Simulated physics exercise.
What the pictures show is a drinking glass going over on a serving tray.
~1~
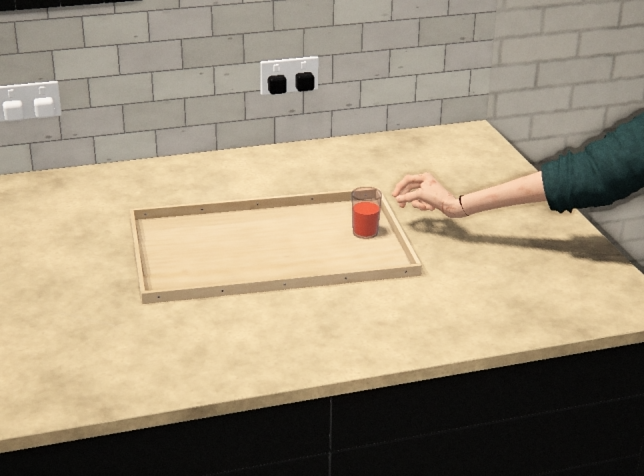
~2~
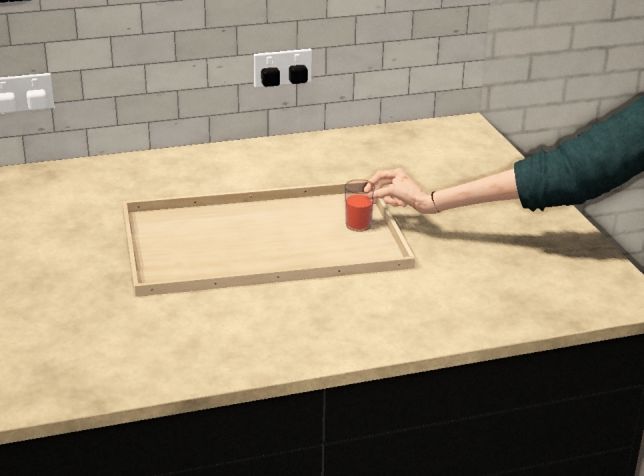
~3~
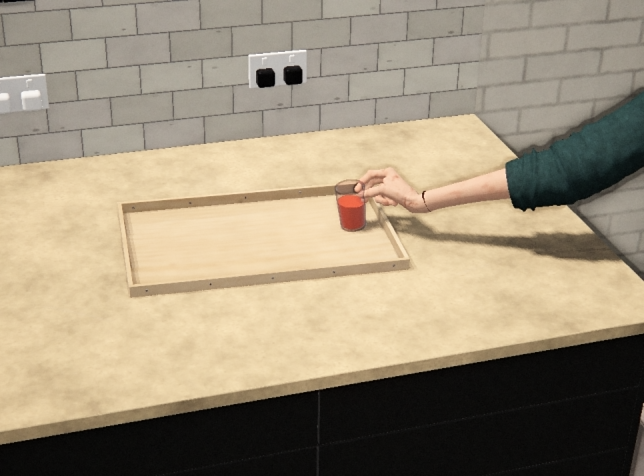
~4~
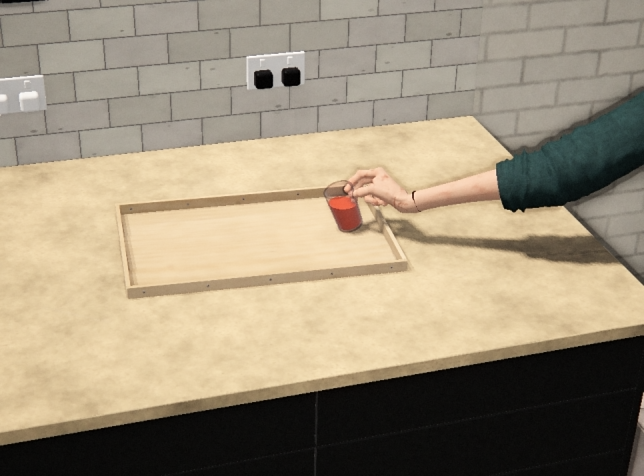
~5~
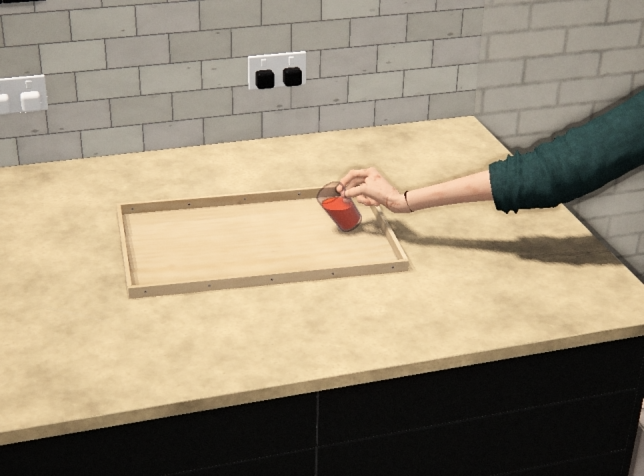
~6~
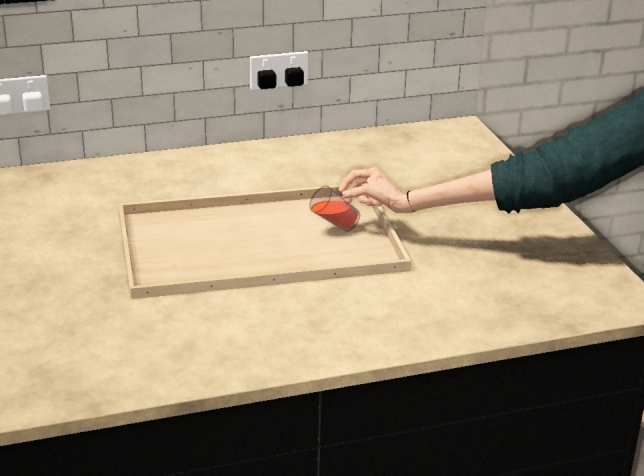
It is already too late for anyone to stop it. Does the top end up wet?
I expect the tray will catch the spill just fine.
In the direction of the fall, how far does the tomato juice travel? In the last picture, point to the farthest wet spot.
Spill front, last frame: Approx. (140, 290).
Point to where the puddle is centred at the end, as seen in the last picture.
Resting centre: Around (196, 255).
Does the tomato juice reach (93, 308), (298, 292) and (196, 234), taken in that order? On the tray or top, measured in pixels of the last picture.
First spot missed, second spot missed, last spot touched.
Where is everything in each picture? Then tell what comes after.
In the first frame, it stands upright; drinking glass (366, 212) about two thirds full; tray (291, 276).
In the second frame, it is being nudged; drinking glass about two thirds full, surface at (360, 201).
In the third frame, it is being nudged; drinking glass (351, 205) about two thirds full.
In the fourth frame, it is being nudged; drinking glass about two thirds full, surface at (343, 203); tray (276, 271).
In the fifth frame, it is being nudged; drinking glass (340, 206) tipped 30°.
In the sixth frame, it is falling; drinking glass (335, 209) tipped 50°.
Next, the drinking glass lies in the tray; the puddle covers about as much as a plate; the top is dry.
After that, the puddle covers about as much as a tray; the top is dry.
Finally, the puddle covers about as much as a tray; the top is dry.
